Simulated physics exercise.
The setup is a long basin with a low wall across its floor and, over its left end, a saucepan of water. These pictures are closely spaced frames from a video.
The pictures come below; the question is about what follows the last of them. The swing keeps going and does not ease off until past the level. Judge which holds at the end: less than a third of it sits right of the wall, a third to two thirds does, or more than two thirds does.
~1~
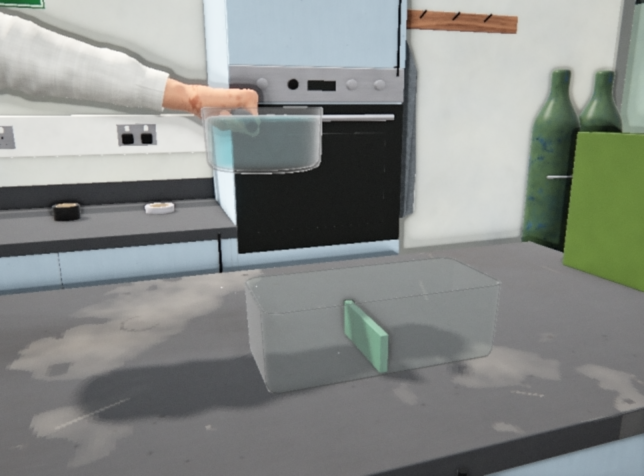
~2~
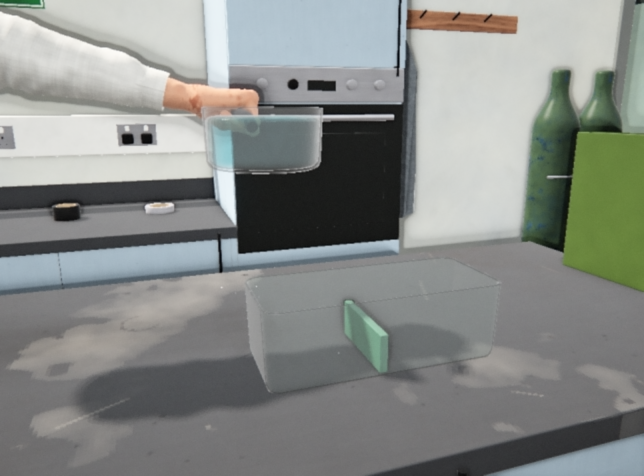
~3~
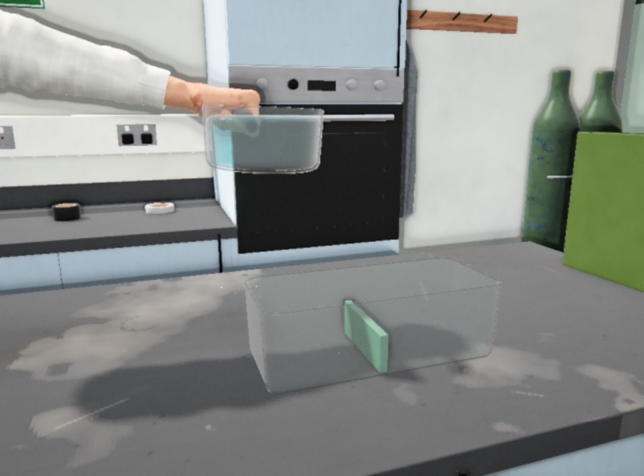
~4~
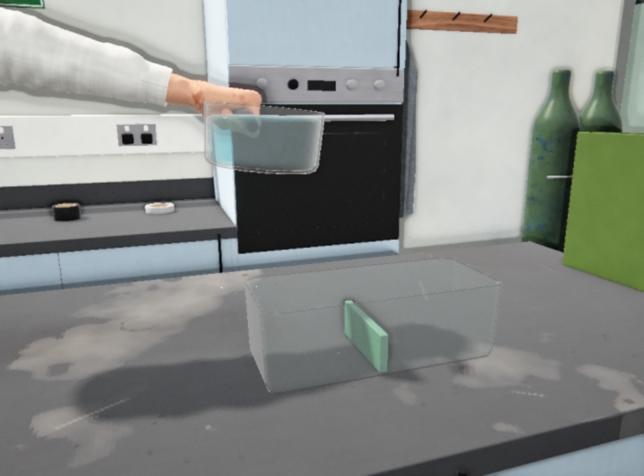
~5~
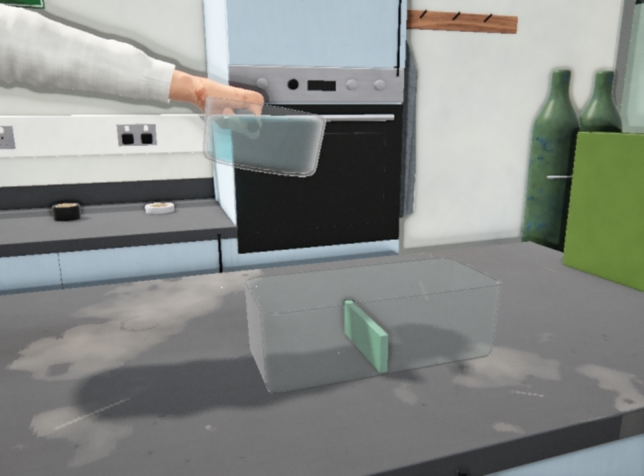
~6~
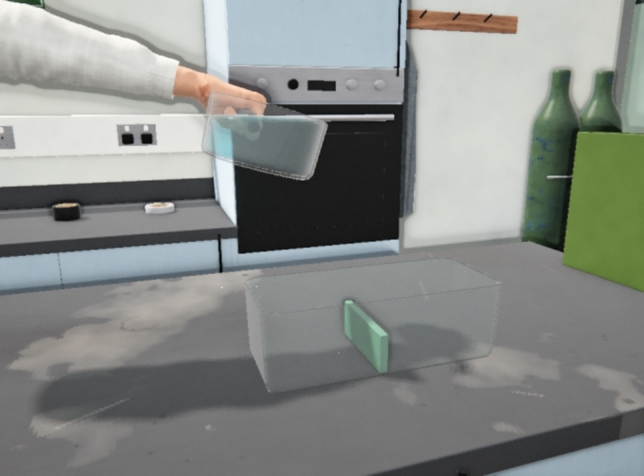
The share right of the wall is left at a third to two thirds.
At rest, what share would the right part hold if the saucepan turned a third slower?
I'd say close to 65 %.
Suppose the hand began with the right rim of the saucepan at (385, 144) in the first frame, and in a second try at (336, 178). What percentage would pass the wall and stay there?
It comes to 95 % the first time and 55 % the second.
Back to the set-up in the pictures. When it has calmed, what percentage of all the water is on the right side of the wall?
Some 55 per cent.
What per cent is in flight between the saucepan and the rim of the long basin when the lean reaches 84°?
Close to 50 in a hundred.
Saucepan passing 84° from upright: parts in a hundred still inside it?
35 in a hundred.
A moment on, the saucepan is tipped on its side and 36 per cent is still to pour, 3 is left of the wall and 10 right of it.
Next, the saucepan is tipped right over and 3 per cent is still to pour, 32 is left of the wall and 55 right of it.
Then the saucepan is tipped right over and 0 per cent is still to pour, 42 is left of the wall and 55 right of it.
Later the saucepan is tipped right over and 0 per cent is still to pour, 42 is left of the wall and 56 right of it.
Finally, 42 per cent lies left of the wall, 56 right of it and 2 outside.
